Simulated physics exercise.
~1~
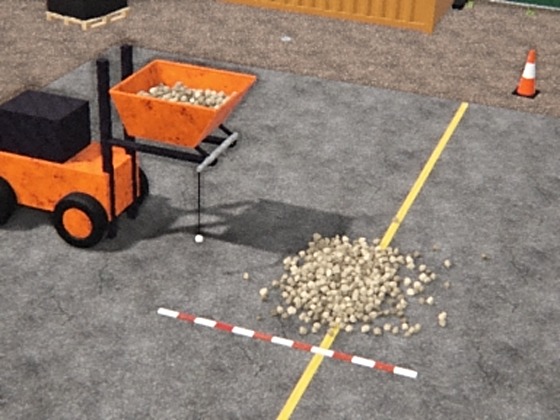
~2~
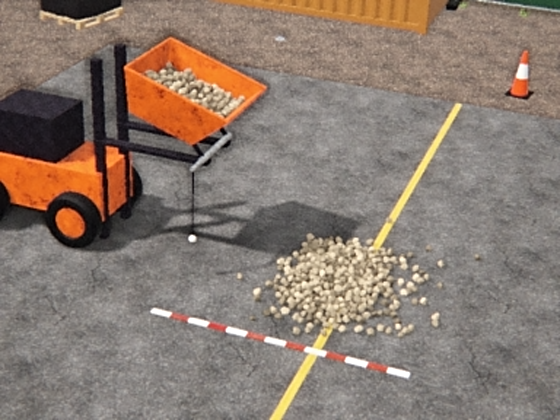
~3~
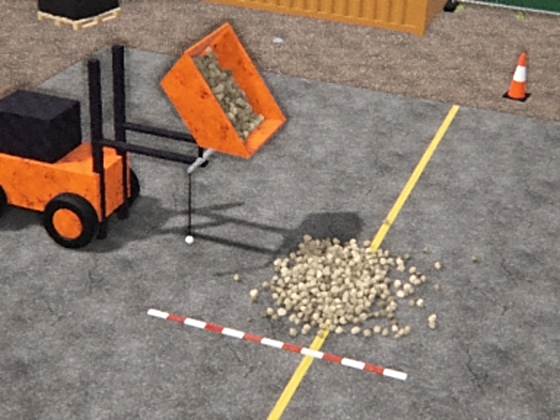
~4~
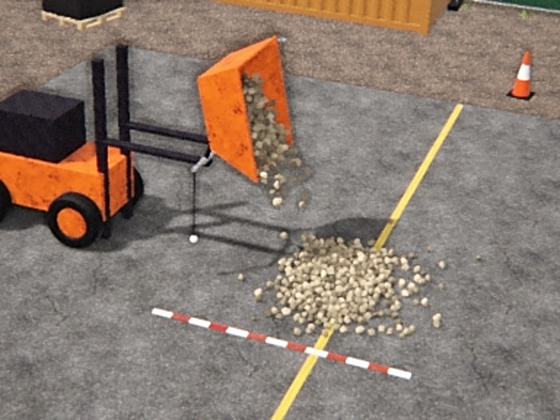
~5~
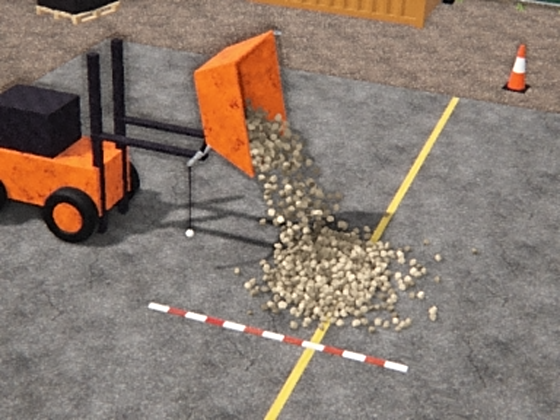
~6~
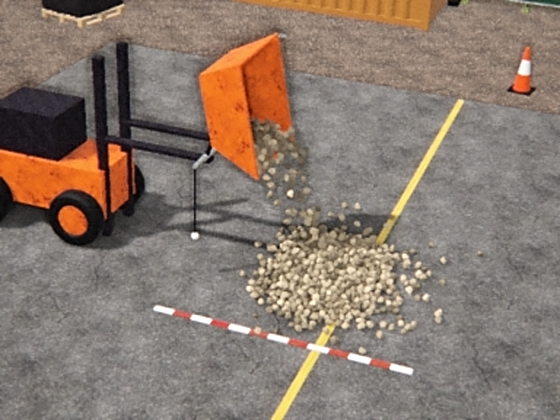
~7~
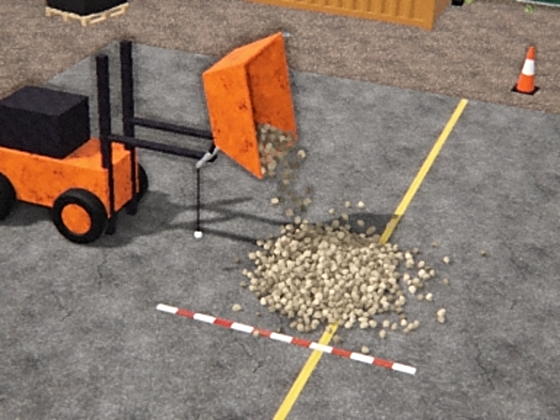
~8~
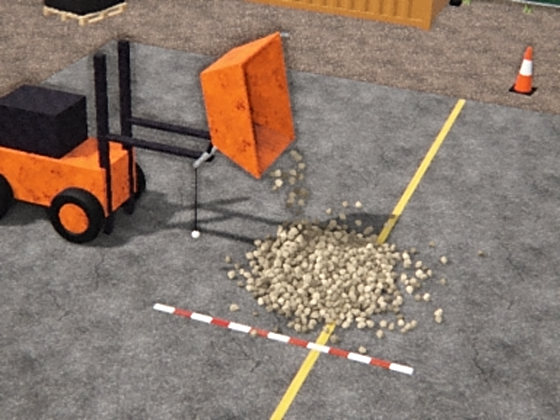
An orange forklift tipped its skip of pale stones steeply forward, and they slid out onto the loose pile already lying across a yellow line, spreading it mostly on the near side until the skip hung tilted, with the last few stones dropping.
